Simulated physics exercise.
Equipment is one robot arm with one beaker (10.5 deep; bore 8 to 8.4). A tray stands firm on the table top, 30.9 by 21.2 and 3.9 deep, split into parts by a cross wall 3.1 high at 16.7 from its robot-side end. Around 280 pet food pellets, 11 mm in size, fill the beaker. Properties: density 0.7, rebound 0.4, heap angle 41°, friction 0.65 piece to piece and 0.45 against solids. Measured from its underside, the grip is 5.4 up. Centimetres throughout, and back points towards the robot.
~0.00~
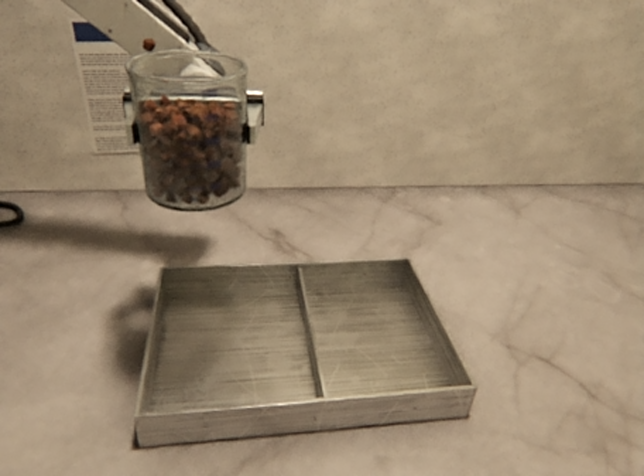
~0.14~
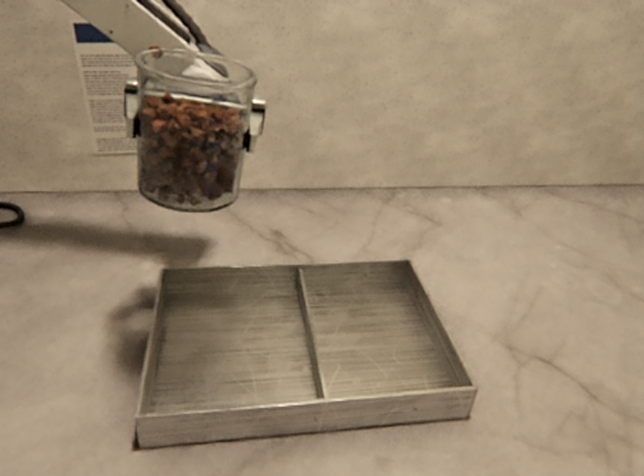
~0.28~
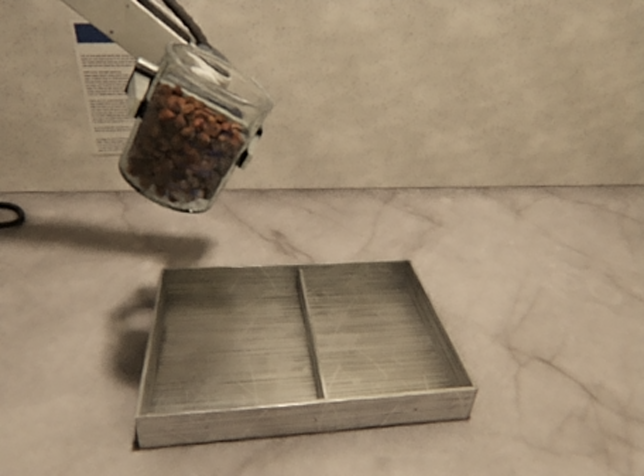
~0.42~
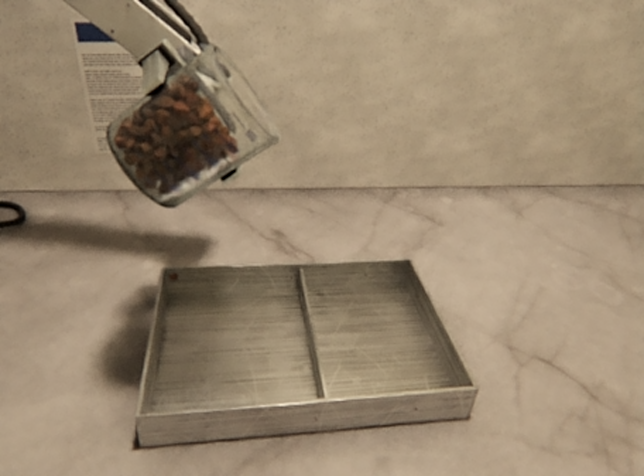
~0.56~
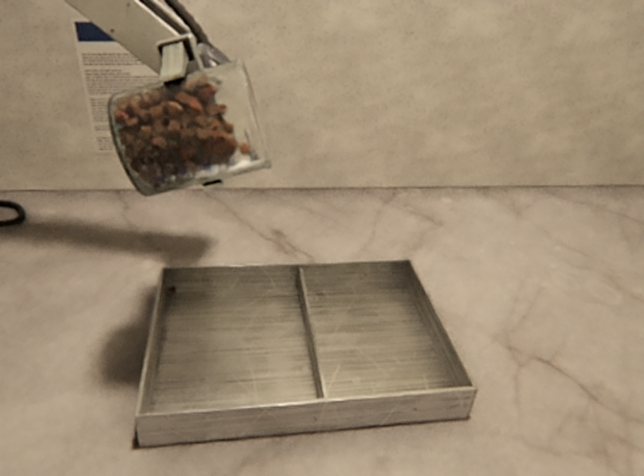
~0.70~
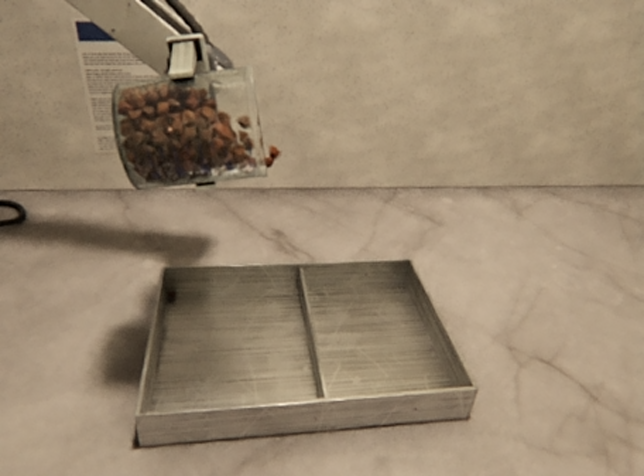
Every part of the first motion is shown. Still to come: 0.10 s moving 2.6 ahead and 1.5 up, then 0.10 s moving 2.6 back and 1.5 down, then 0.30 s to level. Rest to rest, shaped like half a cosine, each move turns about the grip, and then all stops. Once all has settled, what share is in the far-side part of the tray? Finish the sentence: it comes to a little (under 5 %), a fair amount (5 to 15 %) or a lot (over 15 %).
It comes to a lot.
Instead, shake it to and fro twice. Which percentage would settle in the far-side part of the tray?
About 40 %.
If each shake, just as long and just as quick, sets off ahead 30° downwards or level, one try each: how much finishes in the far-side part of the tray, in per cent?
First try some 10 %, second try some 15 %.
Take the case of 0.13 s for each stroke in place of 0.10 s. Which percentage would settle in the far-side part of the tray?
Roughly 10 in a hundred.
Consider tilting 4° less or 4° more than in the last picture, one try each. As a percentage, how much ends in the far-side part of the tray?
I'd say close to 20 and 30 per cent, in that order.
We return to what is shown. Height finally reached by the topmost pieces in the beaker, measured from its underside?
Around 7.0 cm above the underside.
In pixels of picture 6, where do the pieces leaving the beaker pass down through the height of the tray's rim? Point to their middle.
Their middle lies around (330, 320).
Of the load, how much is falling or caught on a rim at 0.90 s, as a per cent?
Around 11 per cent of the load.
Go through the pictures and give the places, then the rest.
The beaker middle at (193, 132), level; upper third of the load around (190, 119), from x 145 to 235, top at y 45; 277 in the beaker, in the first picture.
The beaker middle at (194, 133), tilted 8° forward; upper third of the load around (189, 120), from x 150 to 240, top at y 55; 276 in the beaker, 1 in flight or on a rim, in the second picture.
The beaker middle at (193, 133), tilted 28° forward; upper third of the load around (182, 120), from x 135 to 240, top at y 85; 276 in the beaker, 1 in flight or on a rim, in the third picture.
The beaker middle at (193, 132), tilted 54° forward; upper third of the load around (181, 114), from x 125 to 235, top at y 80; 276 in the beaker, 1 in the robot-side part, in the fourth picture.
The beaker middle at (193, 131), tilted 74° forward; upper third of the load around (176, 109), from x 120 to 250, top at y 85; 276 in the beaker, 1 in the robot-side part, in the fifth picture.
The beaker middle at (193, 130), tilted 82° forward; upper third of the load around (165, 110), from x 125 to 275, top at y 90; 276 in the beaker, 1 in the robot-side part, in the sixth picture.
After 0.90 s, tilted 82° forward, highest piece 29 above the table; 244 in the beaker, 1 in the robot-side part, 1 in the far-side part, 31 in flight or on a rim.
After 1.10 s, tilted 21° forward, highest piece 30 above the table; 189 in the beaker, 55 in the far-side part, 19 in the robot-side part, 14 in flight or on a rim.
After 1.40 s, level, highest piece 28 above the table; 189 in the beaker, 69 in the far-side part, 19 in the robot-side part.
After 2.45 s, level, highest piece 28 above the table; 189 in the beaker, 69 in the far-side part, 19 in the robot-side part.
In the end, 189 in the beaker, 69 in the far-side part, 19 in the robot-side part. That is 25 % in the far-side part of the tray.
